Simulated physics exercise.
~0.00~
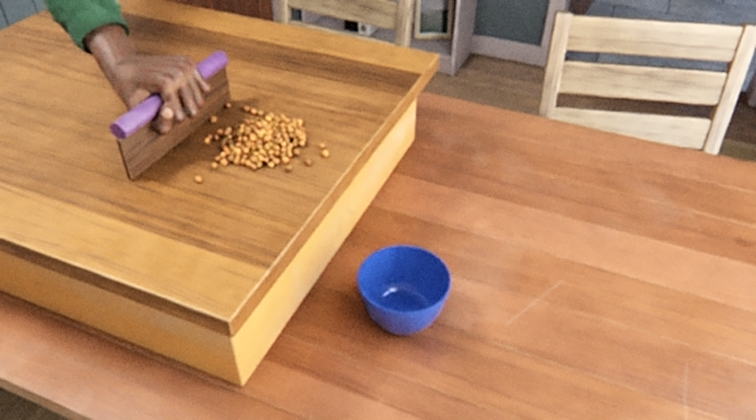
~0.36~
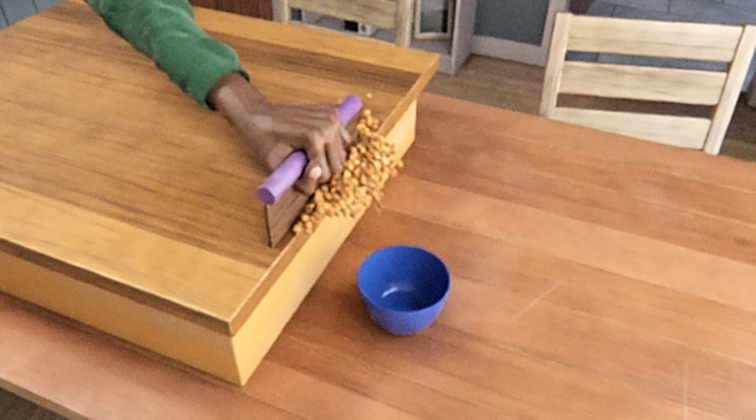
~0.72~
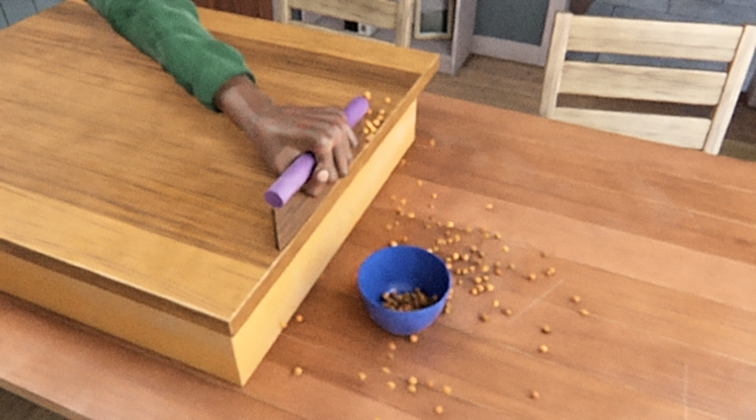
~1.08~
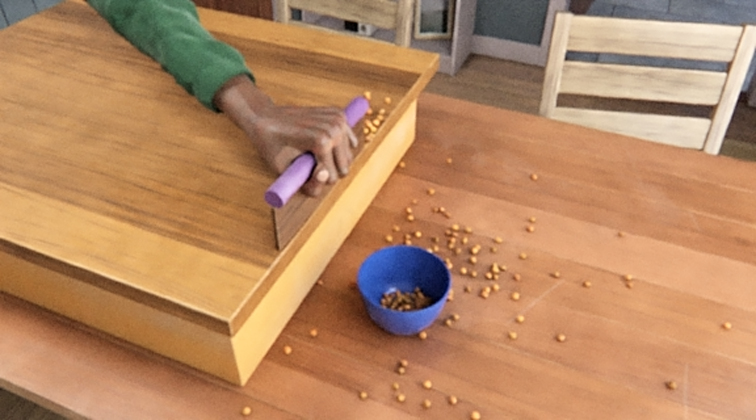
A hand in a green sleeve pushed a pile of roasted chickpeas rightward across a raised wooden board with a purple-handled scraper, stopping at the edge as they spilled over. Some landed in the blue bowl, many scattered across the table, and a few stayed on top.
